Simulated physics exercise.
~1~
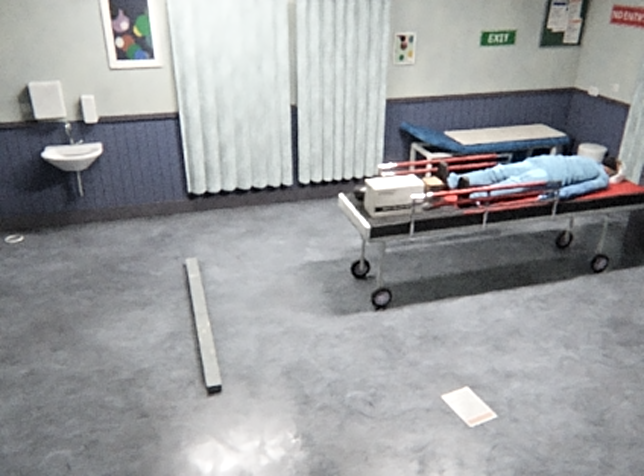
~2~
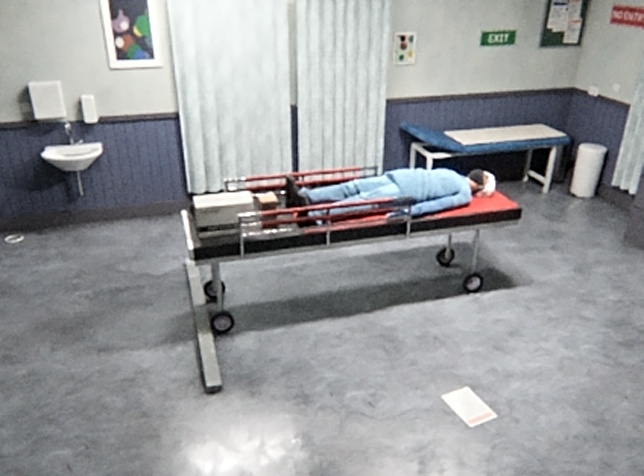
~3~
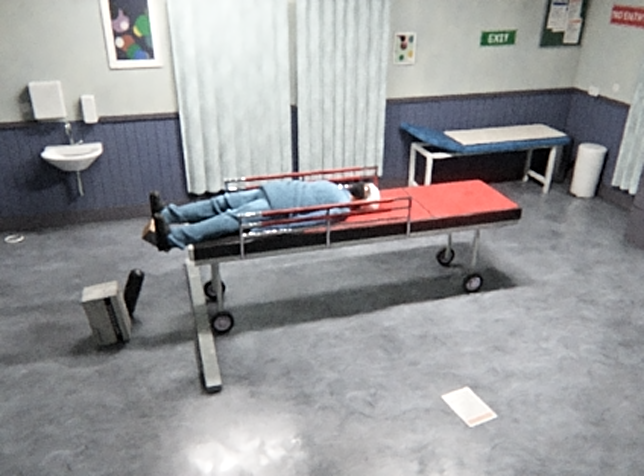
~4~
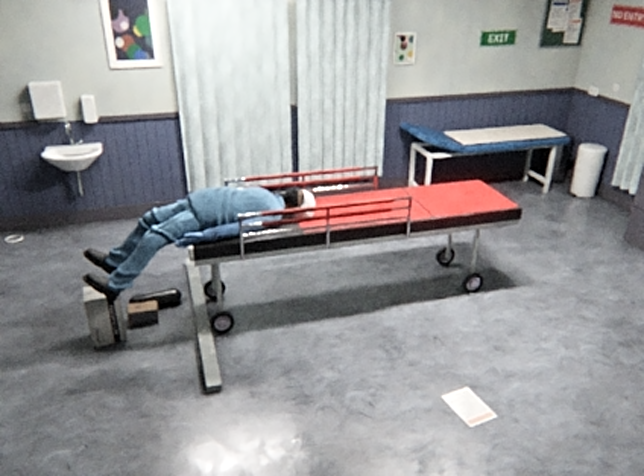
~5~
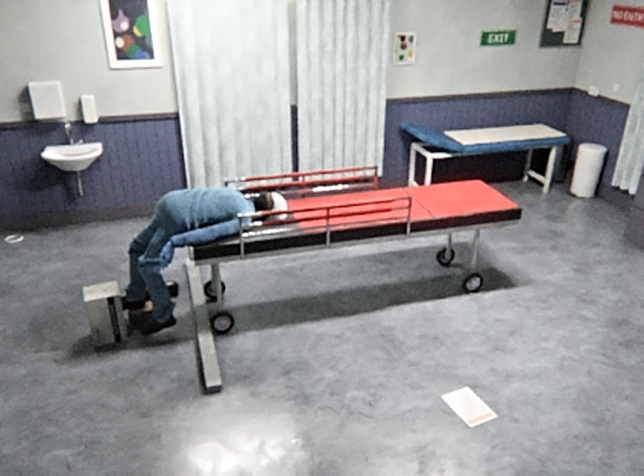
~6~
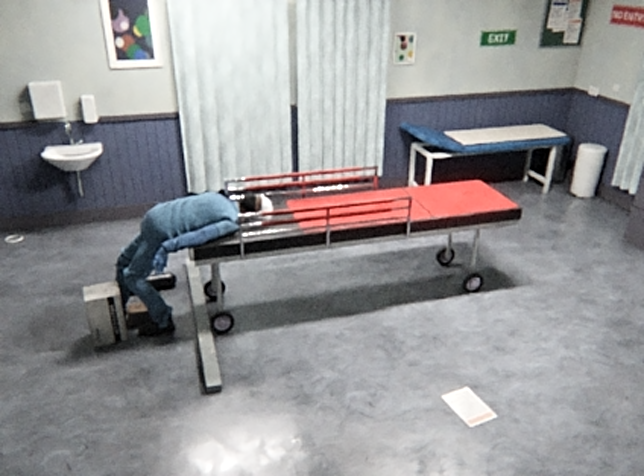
A gurney stops at a floor sill, and its patient and loose items slide off the end.
